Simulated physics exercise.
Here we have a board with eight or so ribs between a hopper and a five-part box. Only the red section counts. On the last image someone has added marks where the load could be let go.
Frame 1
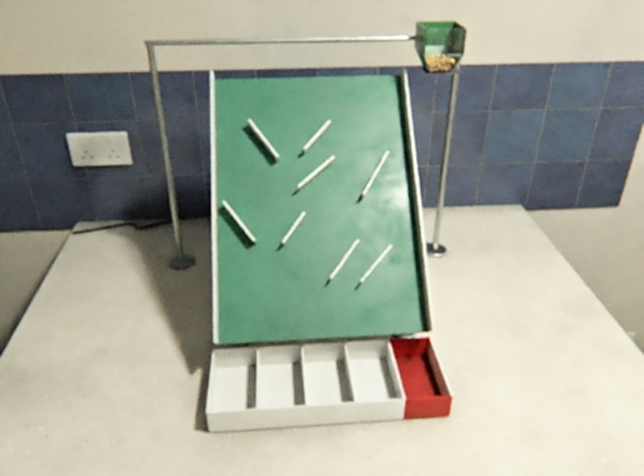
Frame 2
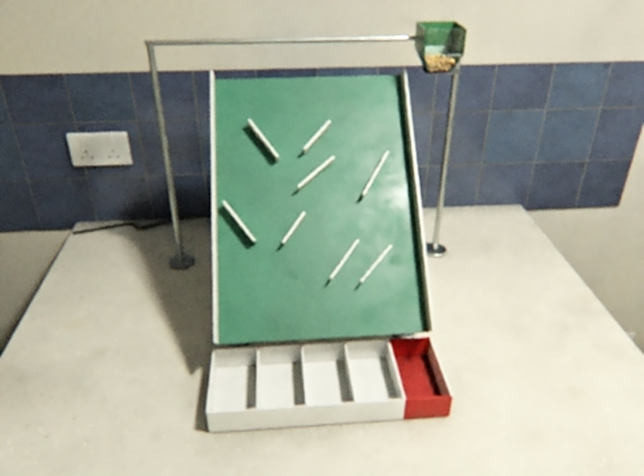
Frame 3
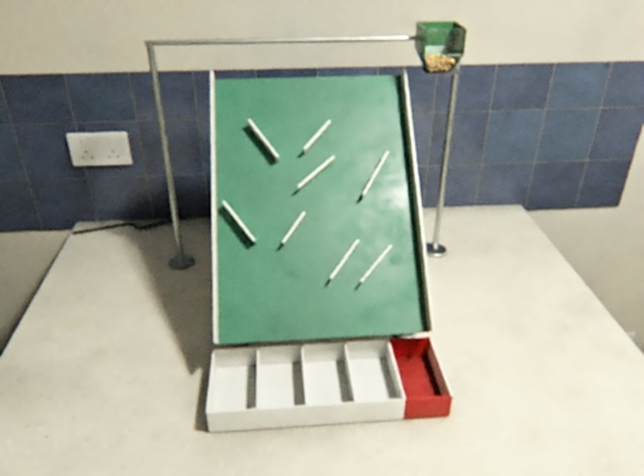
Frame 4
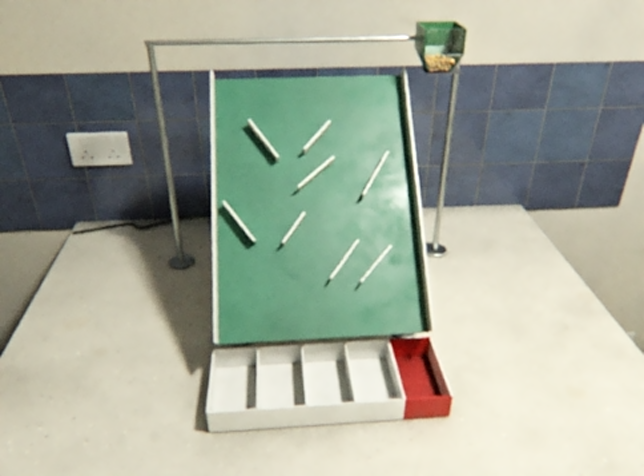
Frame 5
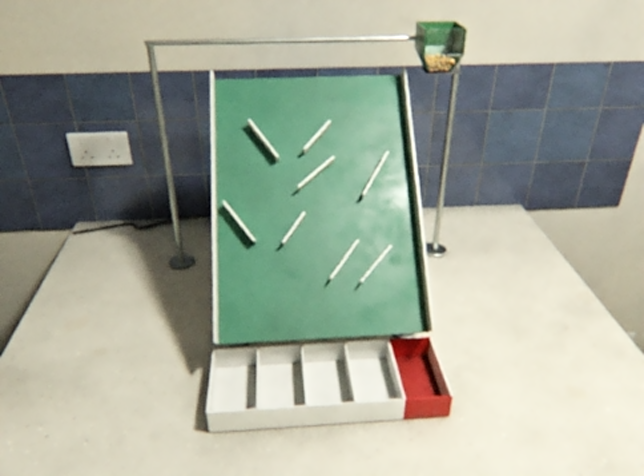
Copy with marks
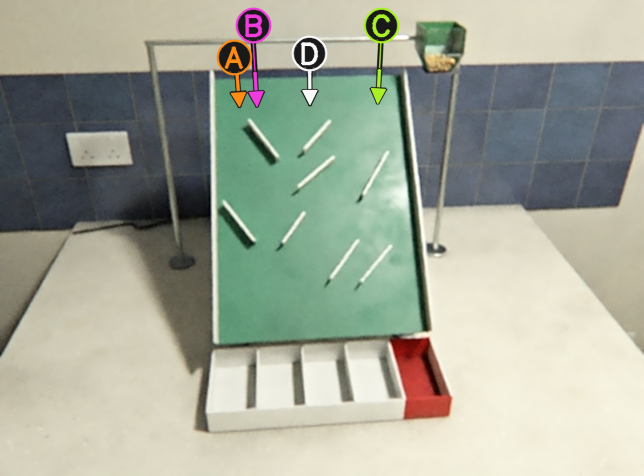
The footage shows a tilted green board with white ribs, a small hopper of dried chickpeas above its top right corner, and a box with four white sections and one red section below; nothing visibly moves.
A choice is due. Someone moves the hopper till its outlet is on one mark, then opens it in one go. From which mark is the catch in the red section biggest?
C.
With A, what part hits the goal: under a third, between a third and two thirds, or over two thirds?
It is under a third.
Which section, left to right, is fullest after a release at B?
It is the second one.
On the marked copy, mark A meets the board at (239, 101); mark B meets the board at (256, 101); mark C meets the board at (378, 98); mark D meets the board at (309, 99).
With A, none in the red section, nearly all in other sections, a small part held on the board.
With B, none in the red section, nearly all in other sections, a small part held on the board.
With C, about half in the red section, about half in other sections.
With D, none in the red section, nearly all in other sections, a stray few outside the box.
